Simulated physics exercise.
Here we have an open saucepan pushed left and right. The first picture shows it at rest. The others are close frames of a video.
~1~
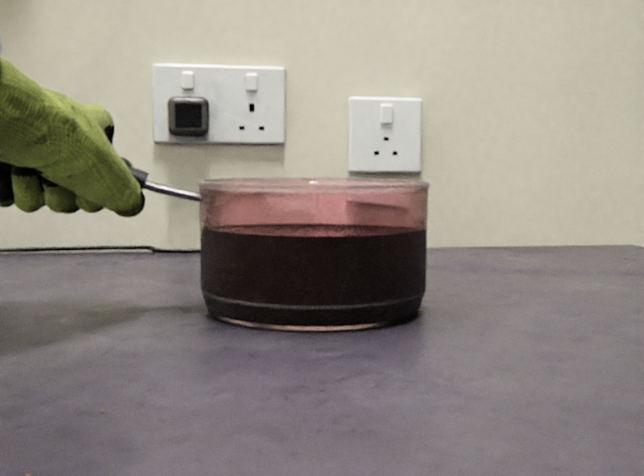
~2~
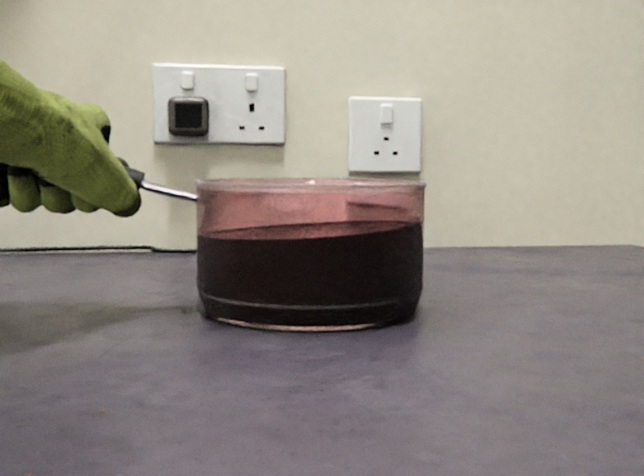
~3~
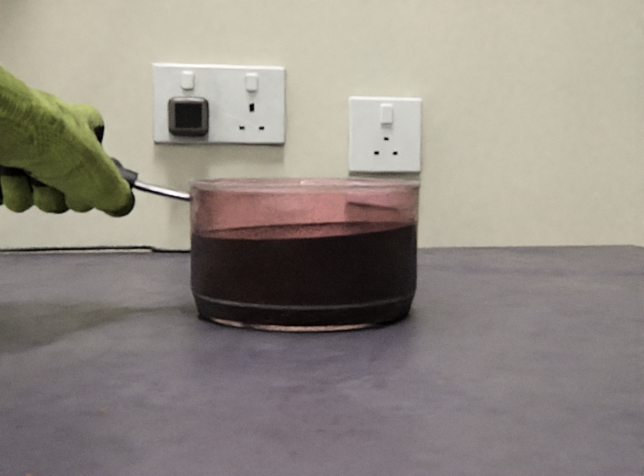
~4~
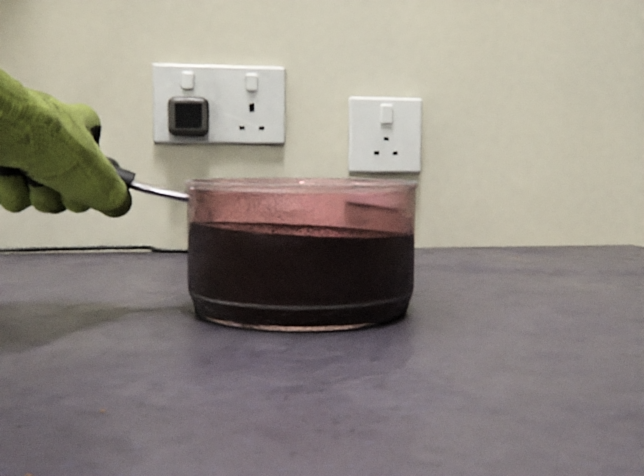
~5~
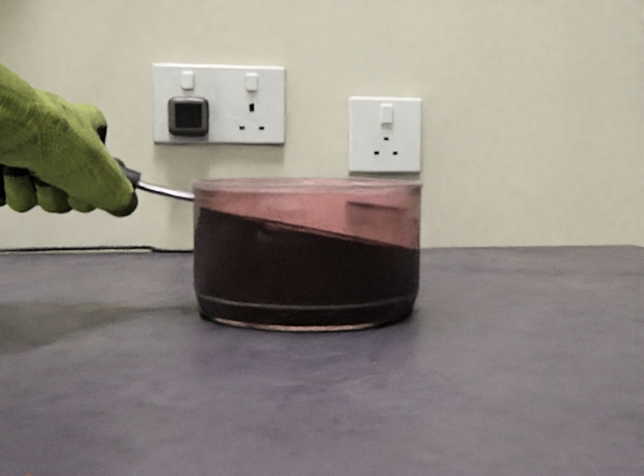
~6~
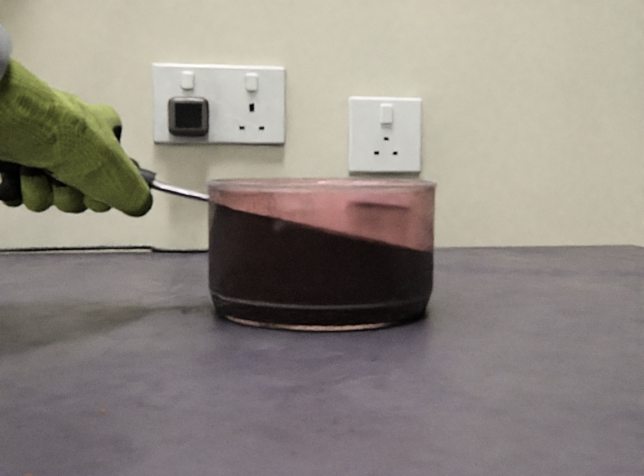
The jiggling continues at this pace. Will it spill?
It loses some.
Shortly, the highest wave so far goes over the rim.
At the finish, the highest wave so far goes over the rim; some is on the top.
